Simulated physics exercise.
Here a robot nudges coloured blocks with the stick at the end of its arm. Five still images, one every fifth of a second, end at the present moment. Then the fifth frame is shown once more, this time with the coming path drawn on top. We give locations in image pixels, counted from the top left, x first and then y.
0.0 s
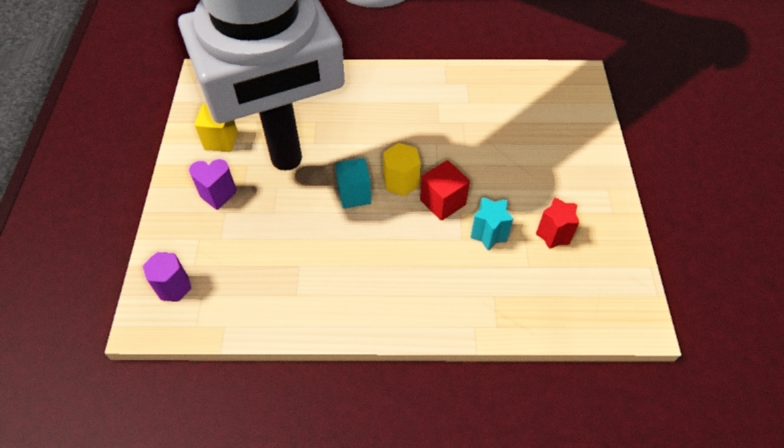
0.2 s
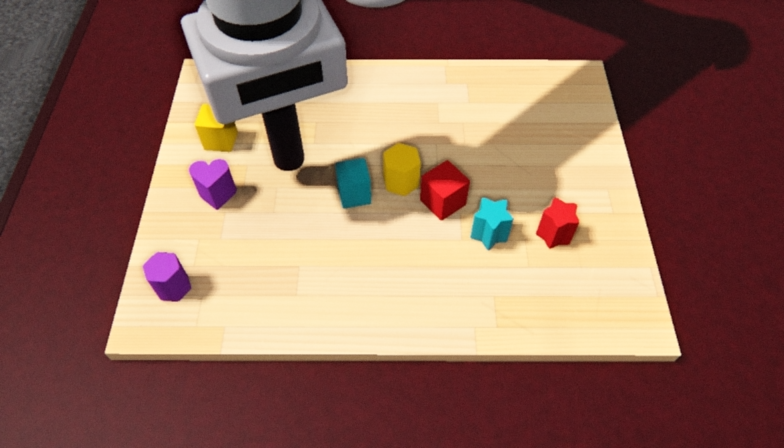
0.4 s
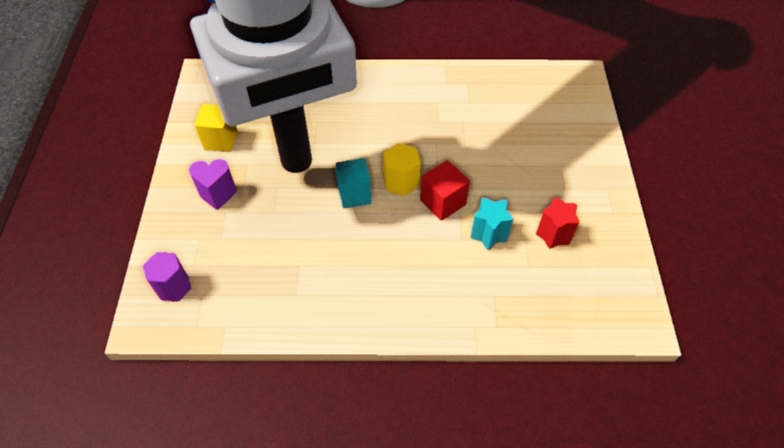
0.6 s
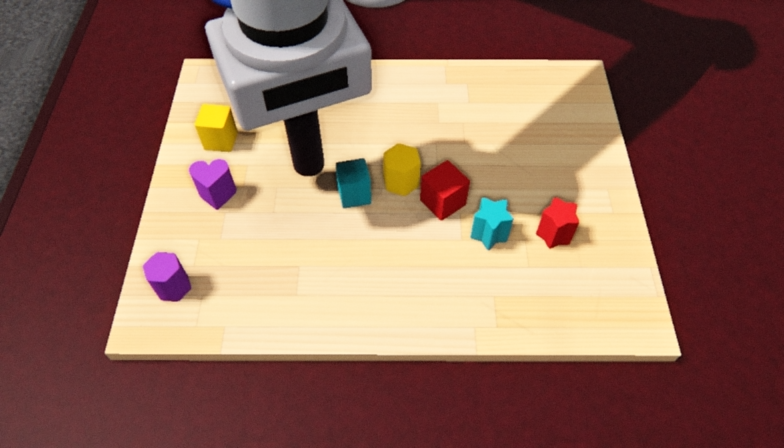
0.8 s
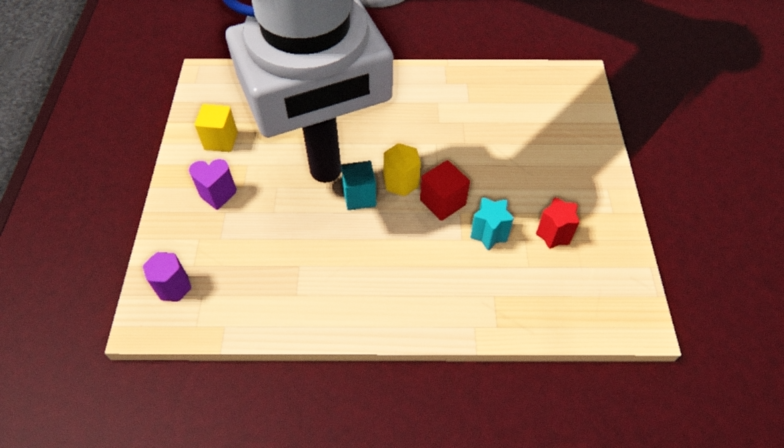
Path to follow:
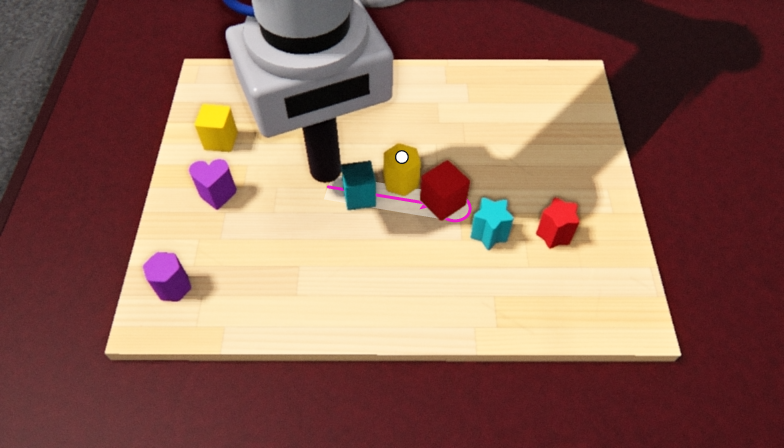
The clip shows a robot arm moving its black stick rightward over a wooden board of coloured blocks, then nudging the turquoise four-sided block slightly to the right, while the other blocks stay in place.
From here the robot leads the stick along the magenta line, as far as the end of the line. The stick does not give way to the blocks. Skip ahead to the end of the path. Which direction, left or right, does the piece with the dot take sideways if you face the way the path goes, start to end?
Sideways shift: Left.
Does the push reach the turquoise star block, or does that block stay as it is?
By the last moment, the turquoise star block will have left its place.
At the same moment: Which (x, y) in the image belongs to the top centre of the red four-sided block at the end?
Its top middle: (499, 182).
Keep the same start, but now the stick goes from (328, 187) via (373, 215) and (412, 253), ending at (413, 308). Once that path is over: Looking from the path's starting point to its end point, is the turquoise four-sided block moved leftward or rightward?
Measured against the direction from start to end, the turquoise four-sided block shifts toward the left-hand side.
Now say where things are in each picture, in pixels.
In the first frame, stick tip at (287, 160); block tops, turquoise four-sided block at (352, 171); yellow hexagonal block at (402, 157); red four-sided block at (446, 178); turquoise star block at (494, 212).
In the second frame, stick at (289, 161); blocks unchanged.
In the third frame, stick at (297, 162); blocks unchanged.
In the fourth frame, stick at (309, 166); blocks unchanged.
In the fifth frame, stick at (326, 172); turquoise four-sided block at (358, 173); yellow hexagonal block at (402, 157); red four-sided block at (446, 178); turquoise star block at (494, 212).
Path on the board, in a line from (328, 187) to (454, 208); the dot is on the yellow hexagonal block.
On the path given first. One third of the way, stick at (370, 179); turquoise four-sided block at (393, 188), turned 50° clockwise.
Two thirds of the way, stick at (412, 186); turquoise four-sided block at (421, 203), turned 90° clockwise; yellow hexagonal block at (427, 153), turned 70° anticlockwise; red four-sided block at (454, 179).
At the end, stick at (456, 193); turquoise four-sided block at (427, 206), turned 110° clockwise; yellow hexagonal block at (429, 152), turned 70° anticlockwise; red four-sided block at (499, 182); turquoise star block at (505, 215), turned 45° clockwise.
